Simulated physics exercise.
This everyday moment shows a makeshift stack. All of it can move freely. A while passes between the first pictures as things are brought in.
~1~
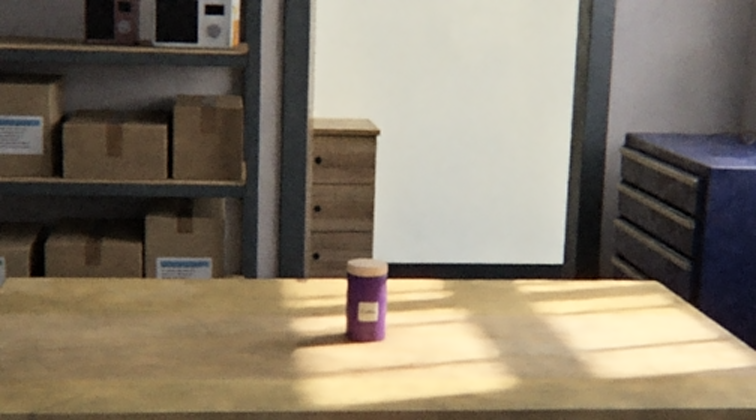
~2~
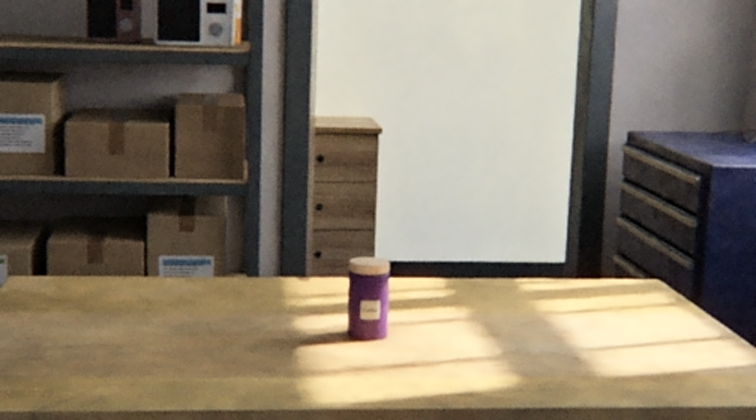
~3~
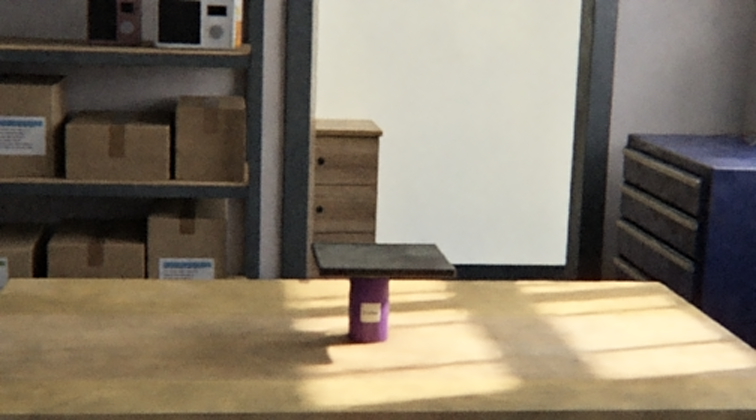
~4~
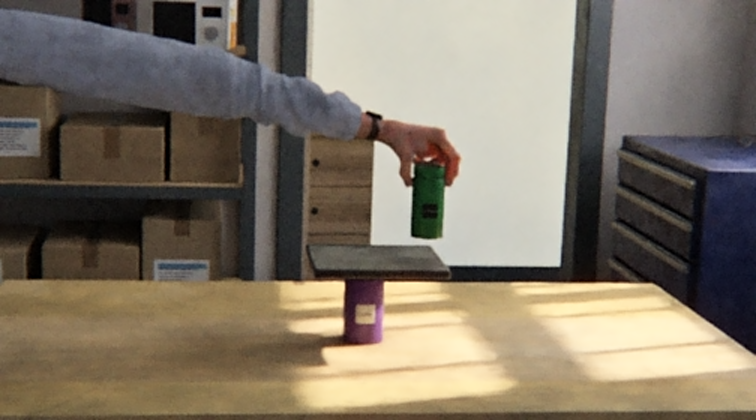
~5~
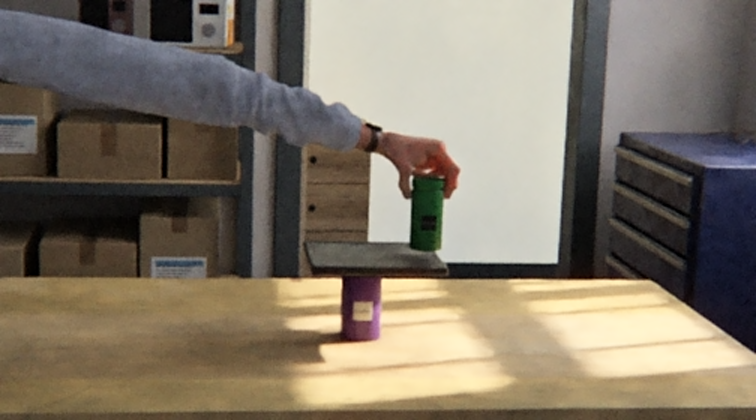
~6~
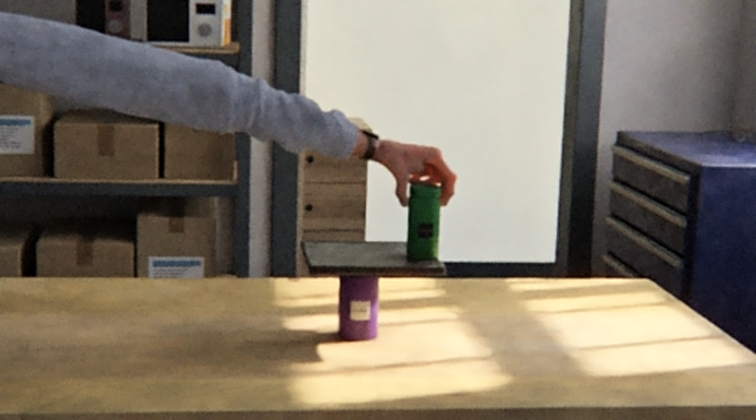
A sunlit room with a pale wooden table is seen from the front at slightly above table height, the view shifting very slightly. A purple jar stands near the table's middle, with boxes on shelves at left and blue drawers at right. A dark flat slab appears on top of the jar, then a grey-sleeved arm from the left lowers a green jar onto the slab's right side.
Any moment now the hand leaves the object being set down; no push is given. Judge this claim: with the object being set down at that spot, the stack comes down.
The claim is right.
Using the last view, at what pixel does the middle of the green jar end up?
Look near (477, 326) in the final picture.
Then, 0.40 s past the last view, green jar now fallen; black lid rocked 69° from its first pose.
Then, 0.50 s past the last view, black lid now fallen.
Finally, fallen, green jar and black lid; purple jar still in place. Final places as the last picture's camera would see them, green jar near (477, 327). The stack comes apart.
